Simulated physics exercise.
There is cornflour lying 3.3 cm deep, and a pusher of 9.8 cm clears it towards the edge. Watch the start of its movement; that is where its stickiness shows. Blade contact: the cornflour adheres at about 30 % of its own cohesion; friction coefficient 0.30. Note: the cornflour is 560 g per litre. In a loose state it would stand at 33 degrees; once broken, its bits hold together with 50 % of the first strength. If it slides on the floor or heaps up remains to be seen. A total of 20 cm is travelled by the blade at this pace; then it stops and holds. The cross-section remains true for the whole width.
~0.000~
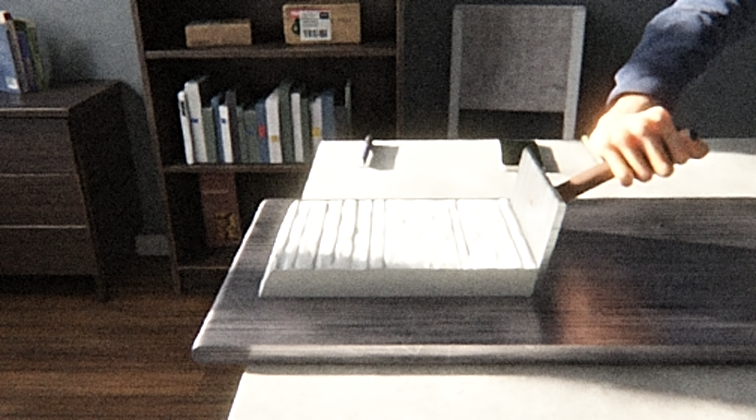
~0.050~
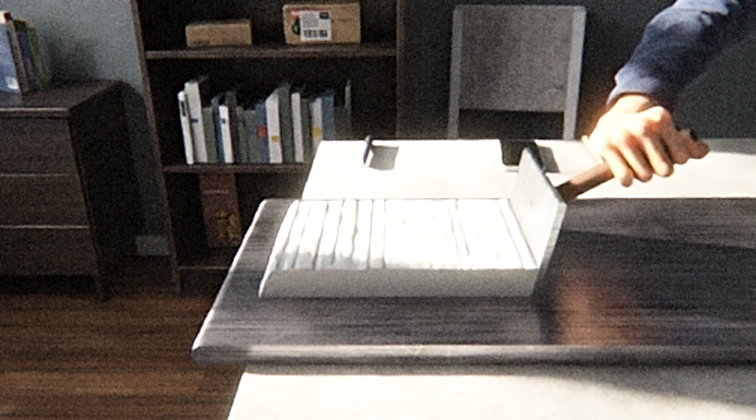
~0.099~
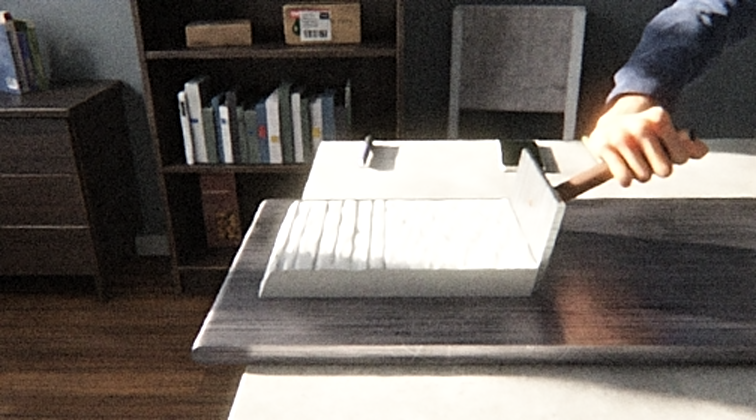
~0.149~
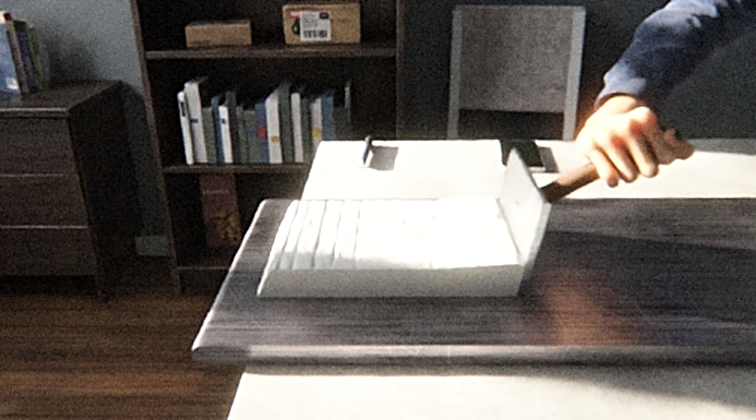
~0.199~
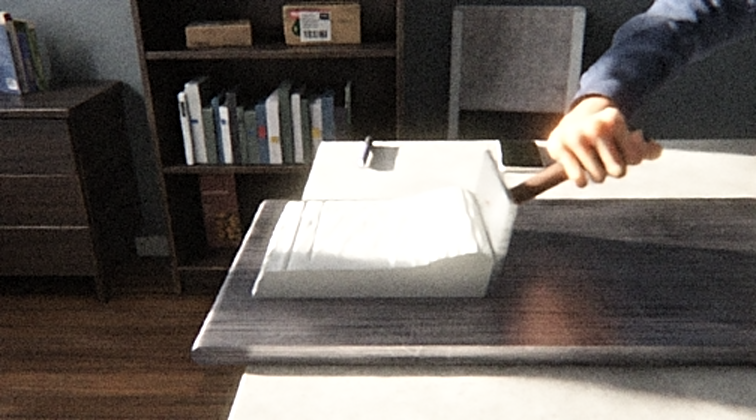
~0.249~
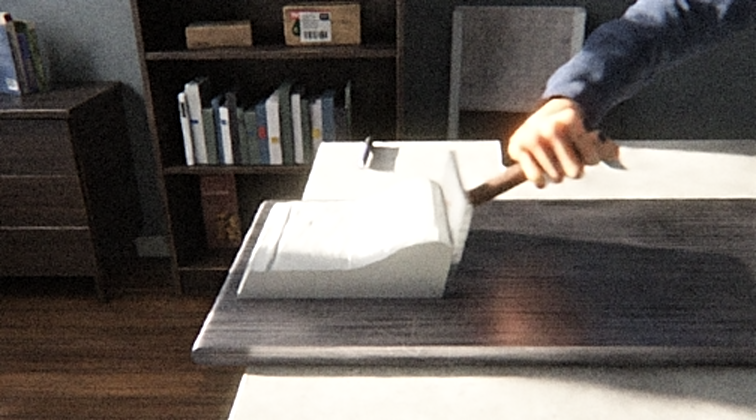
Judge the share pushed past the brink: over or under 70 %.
Turns out it sits past 70 percent.
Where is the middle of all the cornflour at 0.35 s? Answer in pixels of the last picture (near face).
Near pixel (279, 278).
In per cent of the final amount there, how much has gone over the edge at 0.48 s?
That figure sits at some 30 percent.
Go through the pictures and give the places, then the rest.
Foot of the blade at (531, 296), not yet moved; foremost bit of the cornflour at (260, 291), piled 3.2 cm high, in the first picture.
Foot of the blade at (531, 296), not yet moved; foremost bit of the cornflour at (260, 291), piled 3.2 cm high, in the second picture.
Foot of the blade at (530, 296), not yet moved; foremost bit of the cornflour at (260, 291), piled 3.2 cm high, in the third picture.
Foot of the blade at (516, 297), moved 1.5 cm; foremost bit of the cornflour at (259, 291), piled 3.7 cm high, in the fourth picture.
Foot of the blade at (484, 297), moved 4.7 cm; foremost bit of the cornflour at (253, 292), piled 5.0 cm high, in the fifth picture.
Foot of the blade at (442, 298), moved 9.0 cm; foremost bit of the cornflour at (238, 294), piled 6.3 cm high, in the sixth picture.
After 0.35 s, 0 % has gone over the edge.
After 0.48 s, 24 % has gone over the edge.
After 0.60 s, 62 % has gone over the edge.
After 0.73 s, 81 % has gone over the edge.
After 0.87 s, 82 % has gone over the edge.
